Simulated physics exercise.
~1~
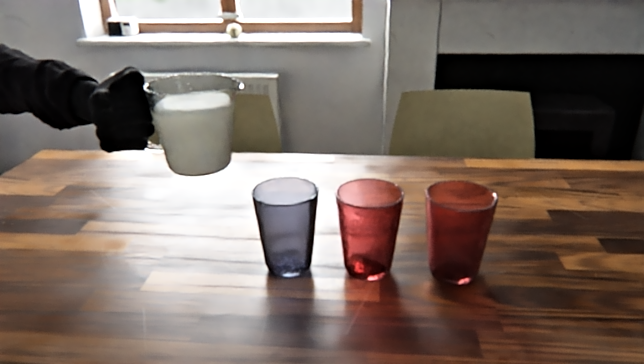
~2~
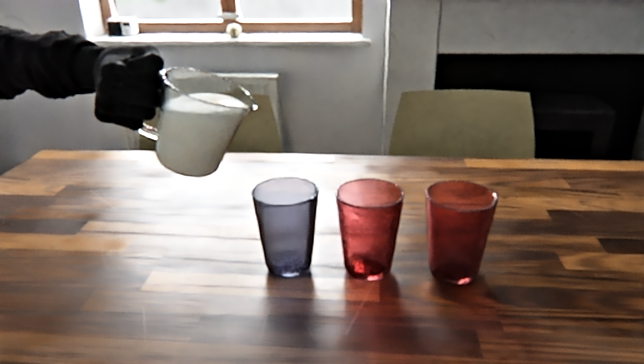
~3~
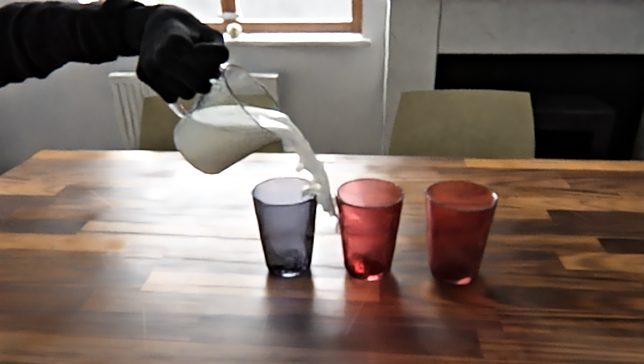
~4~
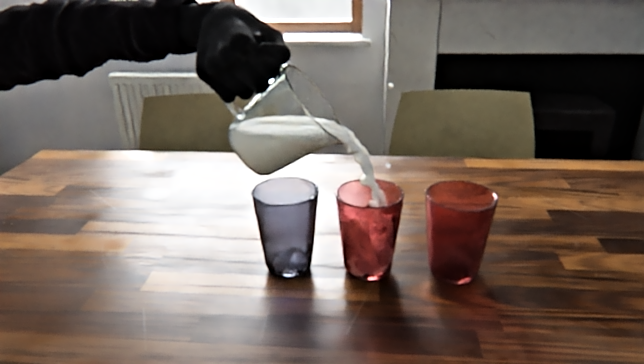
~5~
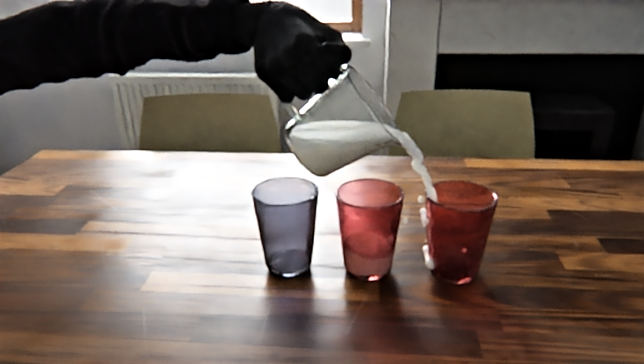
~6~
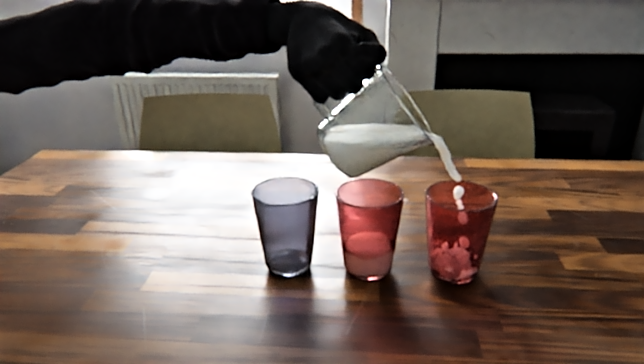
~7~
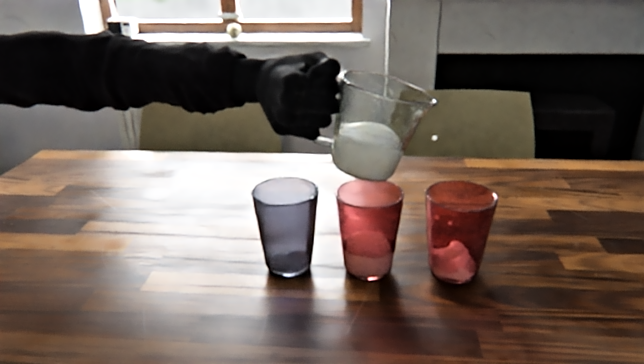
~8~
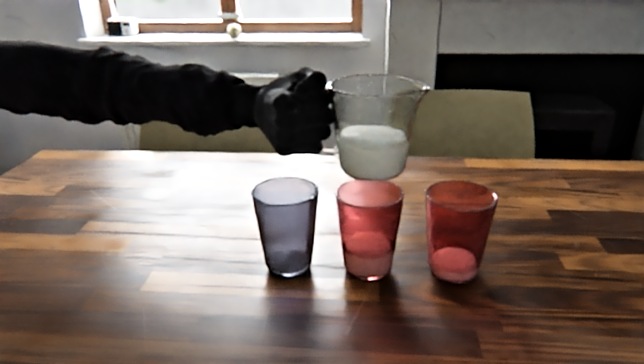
We see a gloved hand tip a glass jug of milk and move it rightwards along three empty tumblers, pouring as it goes, then level it again. Milk sits low in the middle and right red tumblers, and some remains in the jug.
